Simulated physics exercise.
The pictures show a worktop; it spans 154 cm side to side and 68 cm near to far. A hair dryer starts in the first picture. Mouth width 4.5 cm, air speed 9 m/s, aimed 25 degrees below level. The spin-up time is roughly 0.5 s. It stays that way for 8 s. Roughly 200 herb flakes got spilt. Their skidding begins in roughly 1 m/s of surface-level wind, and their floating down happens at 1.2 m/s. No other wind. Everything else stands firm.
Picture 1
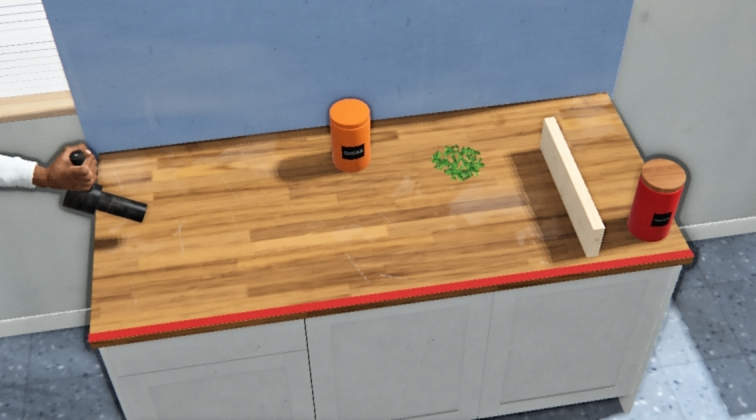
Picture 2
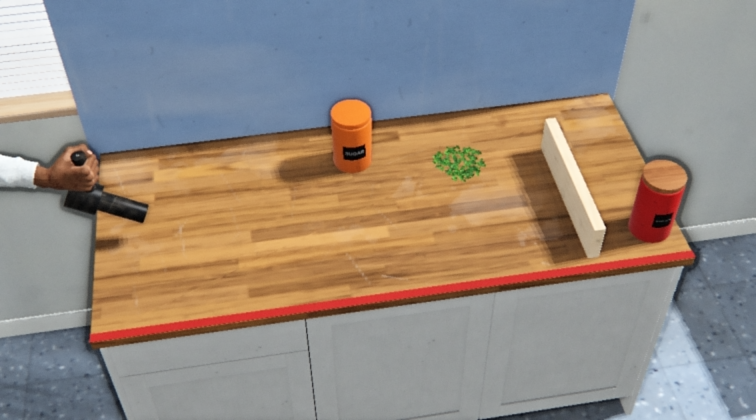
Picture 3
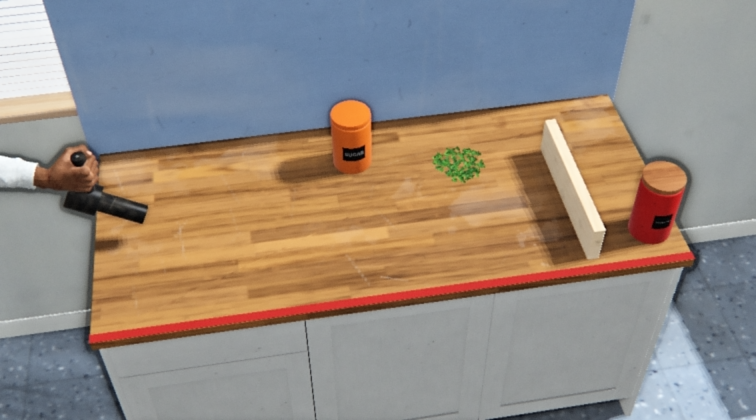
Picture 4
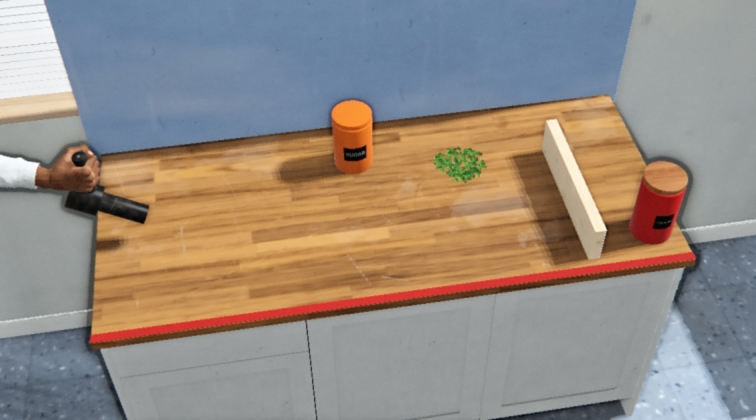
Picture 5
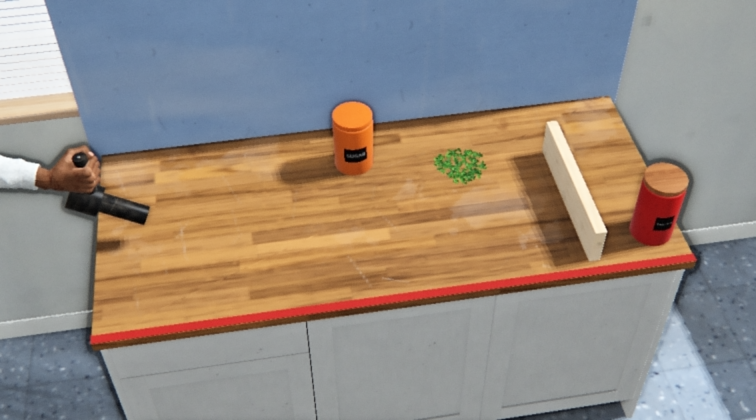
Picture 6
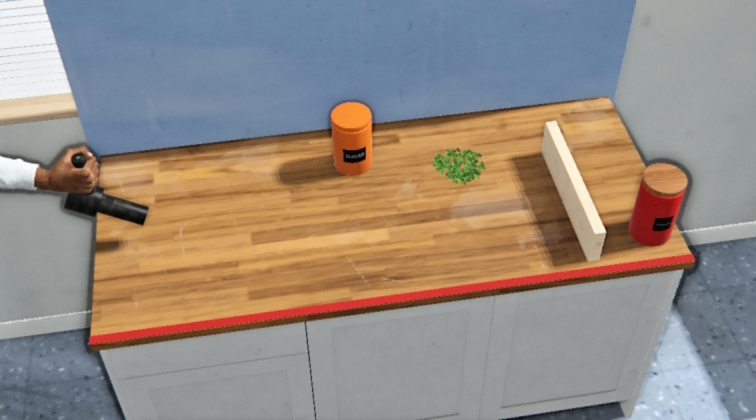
A hand holds a black hair dryer over a wooden worktop while green flakes stay still.
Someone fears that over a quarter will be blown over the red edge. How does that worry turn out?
It does not come true.
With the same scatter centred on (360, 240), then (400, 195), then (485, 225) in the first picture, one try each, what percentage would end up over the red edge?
In that order: 60 %, 0 %, 30 %.
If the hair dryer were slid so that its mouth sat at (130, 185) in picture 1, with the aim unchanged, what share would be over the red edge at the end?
Result: Approx. 0 %.
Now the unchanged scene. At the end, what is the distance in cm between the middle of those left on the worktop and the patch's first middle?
Distance: Approx. 30 cm.
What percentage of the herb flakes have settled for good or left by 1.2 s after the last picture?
I would put it at around 20 %.
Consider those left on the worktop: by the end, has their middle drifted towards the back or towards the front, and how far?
To the back, by about 5 cm.
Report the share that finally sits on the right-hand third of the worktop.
Roughly 60 %.
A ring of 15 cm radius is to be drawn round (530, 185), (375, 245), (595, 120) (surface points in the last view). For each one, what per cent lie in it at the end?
I would say some 20 %, 0 % and 20 % respectively.
Then, 1.2 s after the last picture, 0 % are over the red edge; the middle of those still in play is near (552, 137); 22 % have settled or left.
Then, 2.1 s after the last picture, 0 % are over the red edge; the middle of those still in play is near (554, 140); 40 % have settled or left.
Then, 4.0 s after the last picture, 0 % are over the red edge; the middle of those still in play is near (547, 142); 62 % have settled or left.
Then, 7.6 s after the last picture, at the end, 0 % are over the red edge; the middle of those still in play is near (547, 142).
